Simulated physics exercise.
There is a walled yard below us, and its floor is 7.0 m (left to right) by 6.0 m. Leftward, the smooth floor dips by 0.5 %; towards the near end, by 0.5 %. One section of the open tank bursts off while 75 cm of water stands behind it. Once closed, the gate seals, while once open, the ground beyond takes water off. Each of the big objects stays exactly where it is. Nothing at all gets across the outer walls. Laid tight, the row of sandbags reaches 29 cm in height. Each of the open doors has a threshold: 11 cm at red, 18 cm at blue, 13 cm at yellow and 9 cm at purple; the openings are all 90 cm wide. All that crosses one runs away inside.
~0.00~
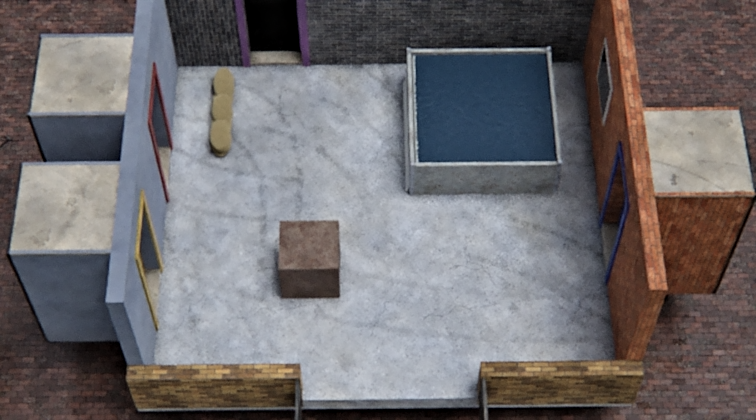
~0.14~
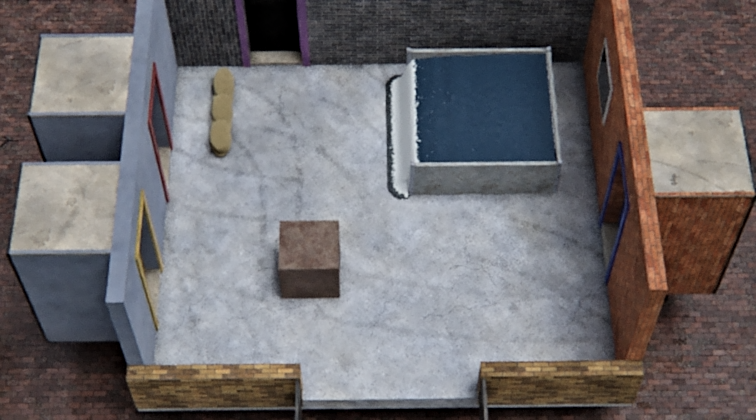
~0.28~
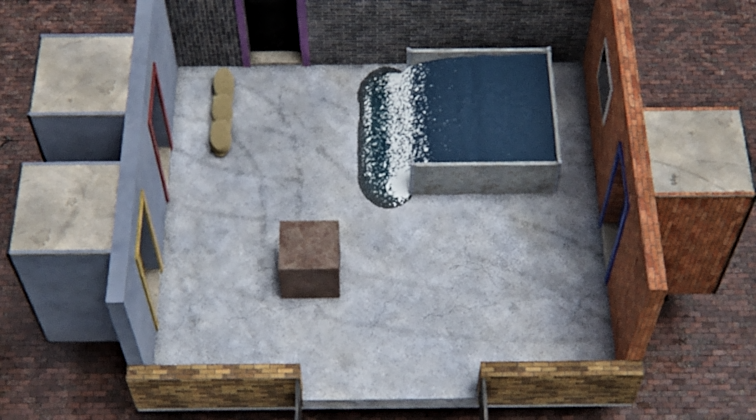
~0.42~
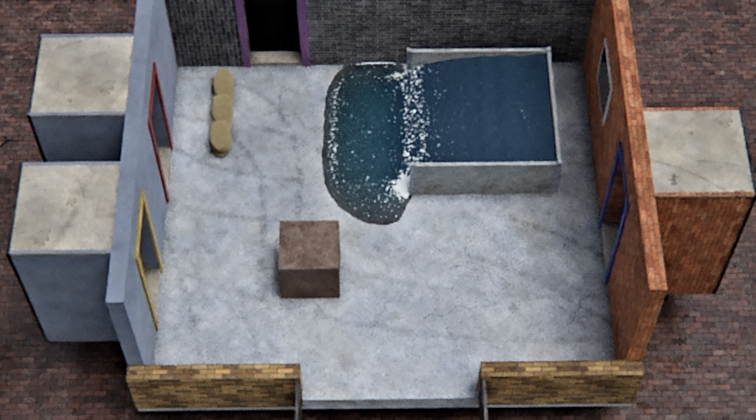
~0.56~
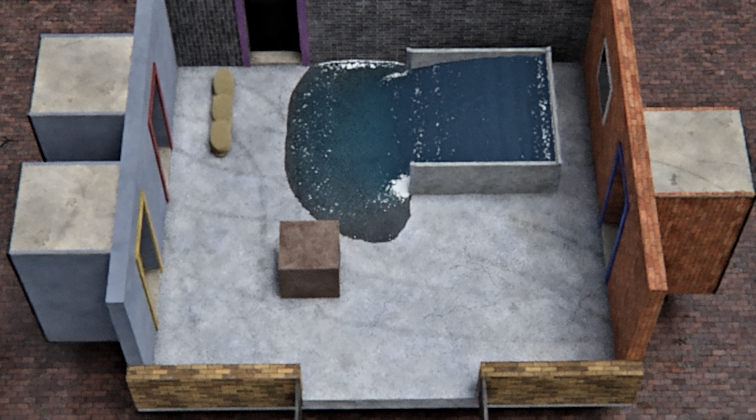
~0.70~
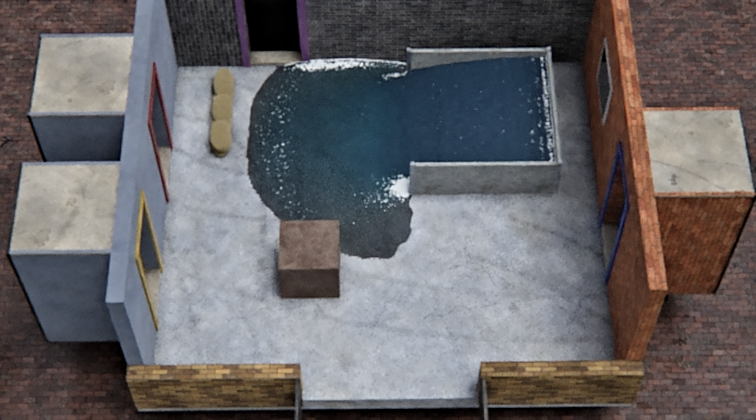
A walled yard with a pale grey floor is seen from high above through a camera that stays still. An open tank of dark blue water stands at the back right, with tan sandbags in a row at the back left, a brown block nearer the middle, and grey and orange-brick side walls. The tank's left side gives way, and foaming water pours out, spreading left and nearer across the floor and reaching the block.
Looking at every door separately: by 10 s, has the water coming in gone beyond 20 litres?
My prediction: At the red door the limit will be broken; at the blue door the limit will hold; at the yellow door the limit will be broken; at the purple door the limit will be broken.
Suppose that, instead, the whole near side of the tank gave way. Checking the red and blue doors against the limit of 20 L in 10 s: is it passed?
Measured against that limit, red comes out short of it and blue comes out short of it.
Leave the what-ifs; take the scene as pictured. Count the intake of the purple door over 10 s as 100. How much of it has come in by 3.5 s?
Share by then: ~ 65 %.
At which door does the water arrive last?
The blue door is last.
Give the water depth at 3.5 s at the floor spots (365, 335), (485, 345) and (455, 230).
About 1, 0 and 0 cm respectively.
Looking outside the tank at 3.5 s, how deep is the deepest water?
Some 39 cm deep.
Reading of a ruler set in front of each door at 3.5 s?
Door by door in cm, red shows 22, blue shows 0, yellow shows 20, purple shows 26.
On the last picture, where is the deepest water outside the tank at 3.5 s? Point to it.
Pixel (154, 376), about.
After 1.4 s water covers 40 % of the floor and is deepest (44 cm) near (238, 128); red door 15 cm at the sill, 16 L in, blue door not reached, yellow door not reached, purple door 15 cm at the sill, 0 L in.
After 2.2 s water covers 45 % of the floor and is deepest (48 cm) near (178, 69); red door 24 cm at the sill, 84 L in, blue door not reached, yellow door 19 cm at the sill, 1 L in, purple door 24 cm at the sill, 26 L in.
After 3.5 s water covers 50 % of the floor and is deepest (39 cm) near (154, 376); red door 22 cm at the sill, 167 L in, blue door not reached, yellow door 20 cm at the sill, 23 L in, purple door 26 cm at the sill, 163 L in.
After 6.0 s water covers 85 % of the floor and is deepest (24 cm) near (160, 301); red door 12 cm at the sill, 230 L in, blue door not reached, yellow door 18 cm at the sill, 46 L in, purple door 11 cm at the sill, 256 L in.
After 10.0 s water covers 95 % of the floor and is deepest (16 cm) near (503, 382); red door 10 cm at the sill, 232 L in, blue door 9 cm at the sill, 0 L in, yellow door 12 cm at the sill, 83 L in, purple door 6 cm at the sill, 259 L in.
